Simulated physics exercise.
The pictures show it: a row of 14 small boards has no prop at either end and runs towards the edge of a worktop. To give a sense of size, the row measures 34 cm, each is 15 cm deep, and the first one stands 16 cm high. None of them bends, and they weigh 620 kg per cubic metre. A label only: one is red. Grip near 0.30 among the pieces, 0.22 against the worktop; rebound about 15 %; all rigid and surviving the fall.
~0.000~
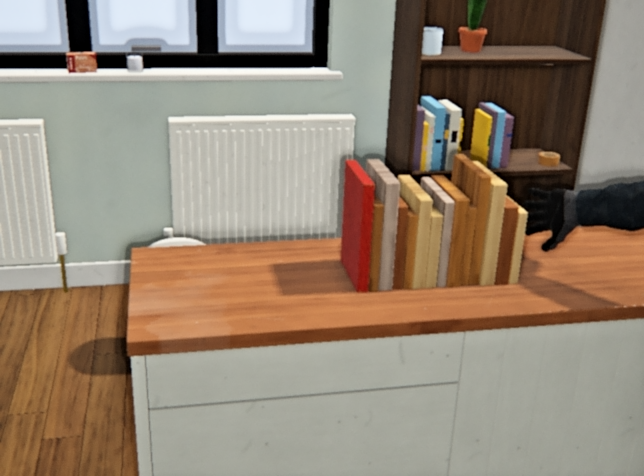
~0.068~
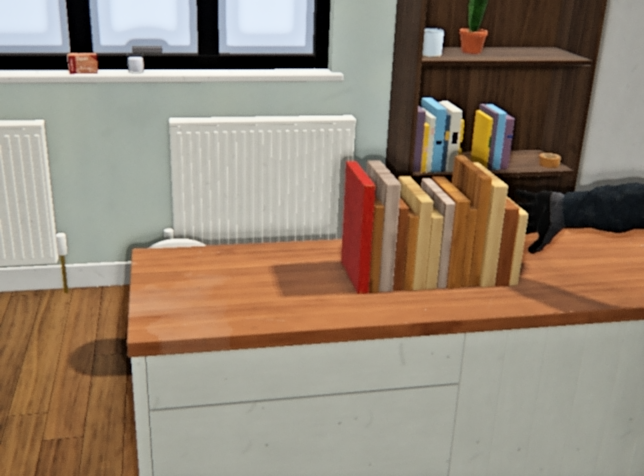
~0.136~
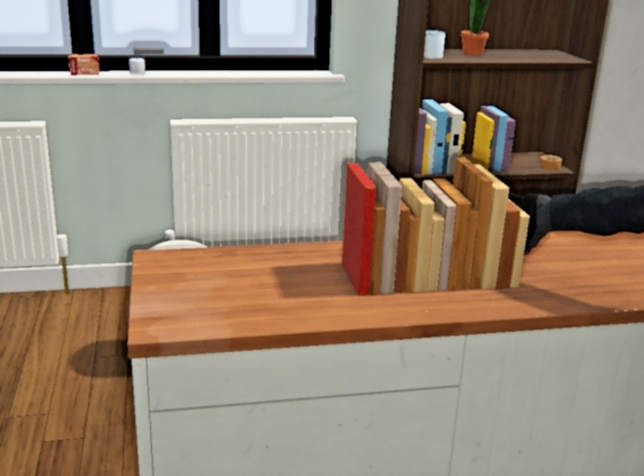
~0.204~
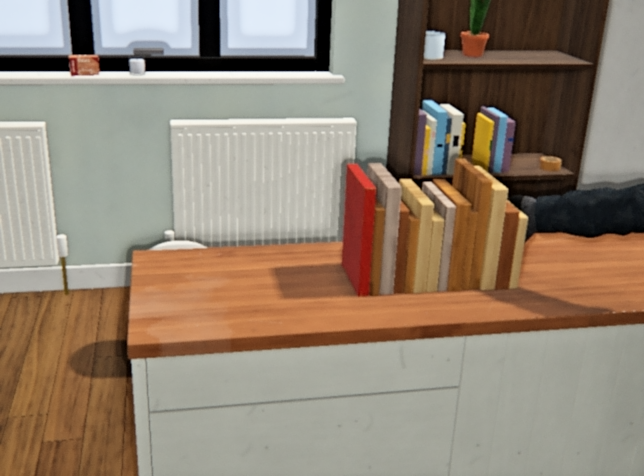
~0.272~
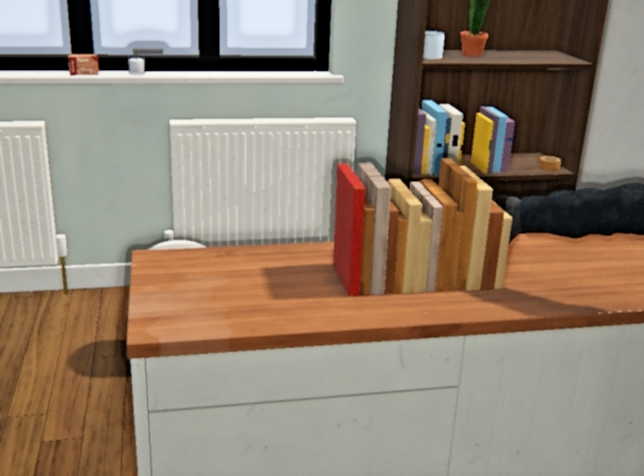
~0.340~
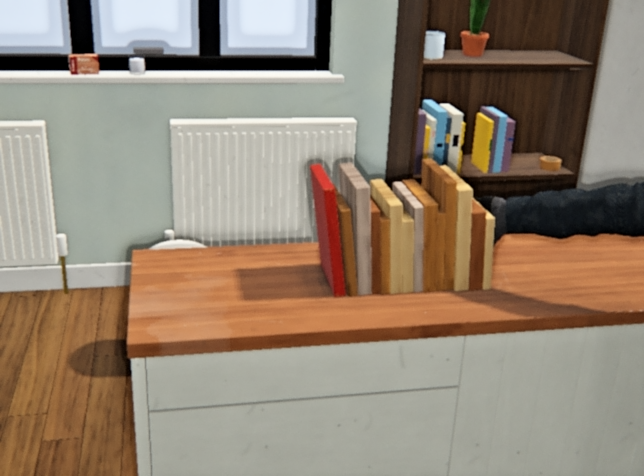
A dark-gloved hand reaching in from the right and pushing a row of upright boards leftward along a wooden worktop, the red one tilting slightly.
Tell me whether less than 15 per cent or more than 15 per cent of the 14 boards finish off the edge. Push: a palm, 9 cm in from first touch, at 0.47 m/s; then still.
Ending off the edge: Fewer than 15 in 100.
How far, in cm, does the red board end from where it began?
Displacement of red = 40 cm.
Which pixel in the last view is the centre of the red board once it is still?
Look near (137, 285) in the final frame.
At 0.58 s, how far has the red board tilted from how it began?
Something like 70°, more or less.
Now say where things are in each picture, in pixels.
In the first picture (each place is the centre of the face we see best), hand (564, 210) 9 cm from the first; red board (351, 226); all in place.
Hand (551, 212) 6 cm from the first; red board (351, 227), in the second picture.
Hand (538, 215) 30 mm from the first; red board (352, 229), in the third picture.
Hand 2 mm in; red board (352, 230), in the fourth picture.
Hand 34 mm in; red board (343, 229) moved 18 mm; 14 have shifted, in the fifth picture.
Hand (494, 218) 7 cm in; red board (322, 231) tilted 8°; 14 have shifted, in the sixth picture.
By 0.40 s, none of the 14 boards off the edge, 14 disturbed; red board tilted 18°.
By 0.46 s, none of the 14 boards off the edge, 14 disturbed; red board tilted 32°.
By 0.58 s, none of the 14 boards off the edge, 14 disturbed; red board tilted 68°.
By 0.76 s, none of the 14 boards off the edge, 14 disturbed; red board on its side.
When it is over (1.3 s), none of the 14 boards off the edge, 14 disturbed; red board on its side. That is 0 per cent. In pixels of the last frame, middles, red board near (137, 285).
